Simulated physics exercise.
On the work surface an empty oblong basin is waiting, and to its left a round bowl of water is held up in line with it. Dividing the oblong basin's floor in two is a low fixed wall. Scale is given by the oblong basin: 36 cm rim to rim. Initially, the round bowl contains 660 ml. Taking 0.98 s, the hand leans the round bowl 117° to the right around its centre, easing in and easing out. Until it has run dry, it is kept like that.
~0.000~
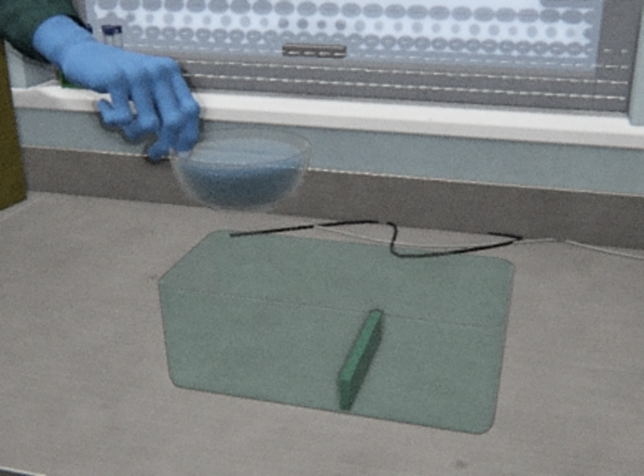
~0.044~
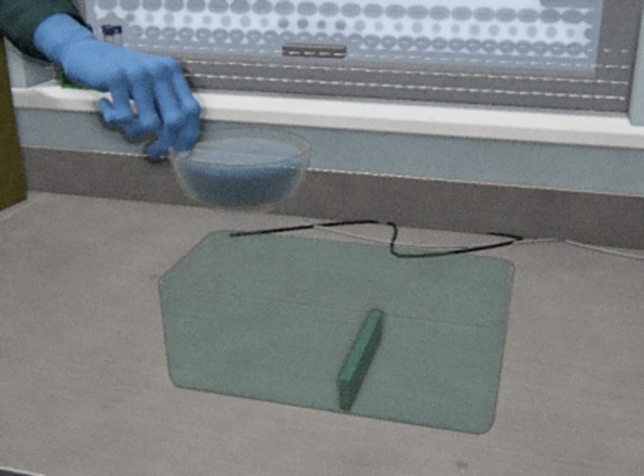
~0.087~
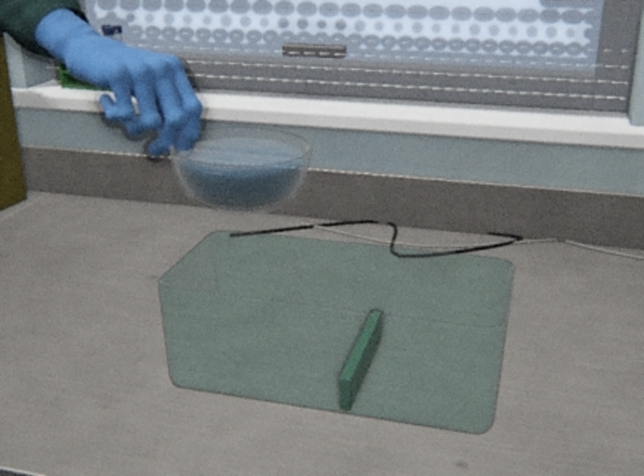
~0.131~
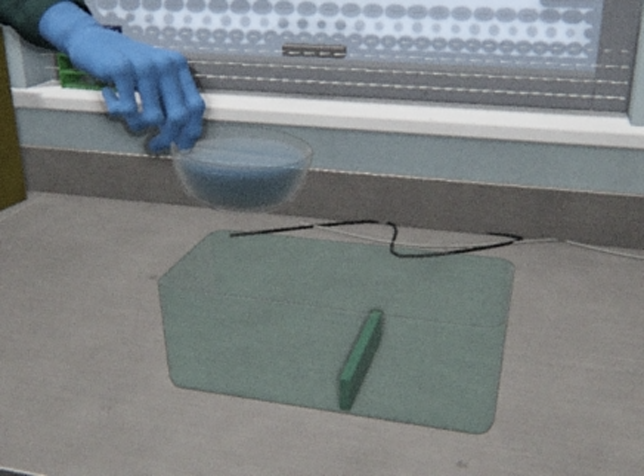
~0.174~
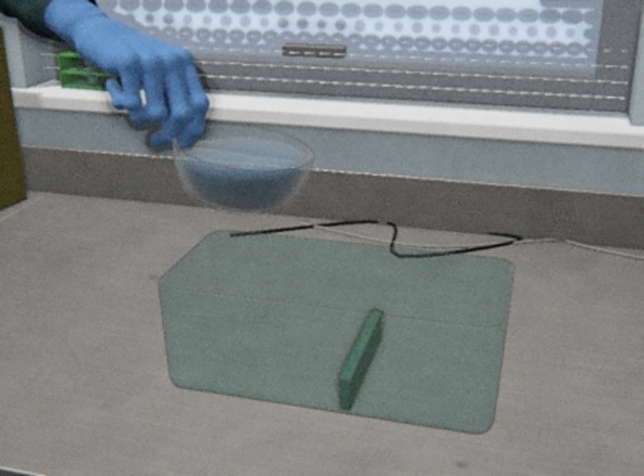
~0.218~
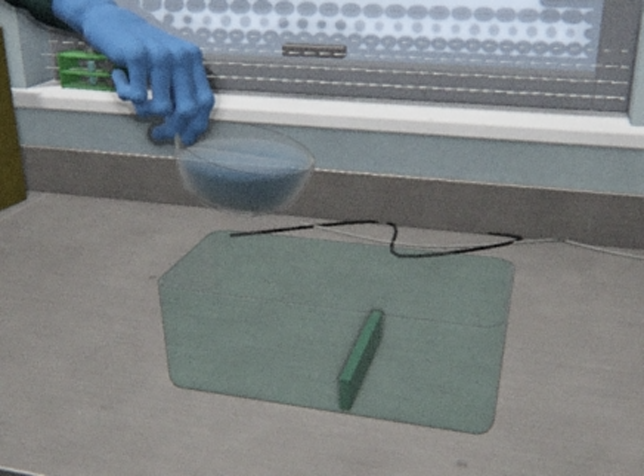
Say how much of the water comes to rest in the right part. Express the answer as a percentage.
About 43 per cent comes to rest there.
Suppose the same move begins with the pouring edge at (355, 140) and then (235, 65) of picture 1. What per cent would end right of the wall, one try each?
In order, 80 and 10 per cent.
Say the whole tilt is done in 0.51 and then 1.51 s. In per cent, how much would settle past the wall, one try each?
I'd say 20 percent on the first go, 55 percent on the next.
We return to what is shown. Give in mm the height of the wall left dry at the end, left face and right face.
Some 28 mm on the left and 26 mm on the right.
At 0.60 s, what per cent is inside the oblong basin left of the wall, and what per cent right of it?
Around 18 on the left side and 24 on the right side.
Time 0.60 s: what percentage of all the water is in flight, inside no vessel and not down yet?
It comes to about 34 percent.
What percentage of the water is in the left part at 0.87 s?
Reading: Approx. 56 per cent.
Then, 0.60 s in, the tilt is 78° and 25 per cent is still to pour, 18 is left of the wall and 23 right of it.
Then, 0.87 s in, the tilt is 114° and 0 per cent is still to pour, 56 is left of the wall and 43 right of it.
Then, 1.16 s in, the tilt is 117° and 0 per cent is still to pour, 56 is left of the wall and 43 right of it.
Then, 1.48 s in, the tilt is 117° and 0 per cent is still to pour, 56 is left of the wall and 43 right of it.
Finally, 56 per cent lies left of the wall, 43 right of it and 1 outside.
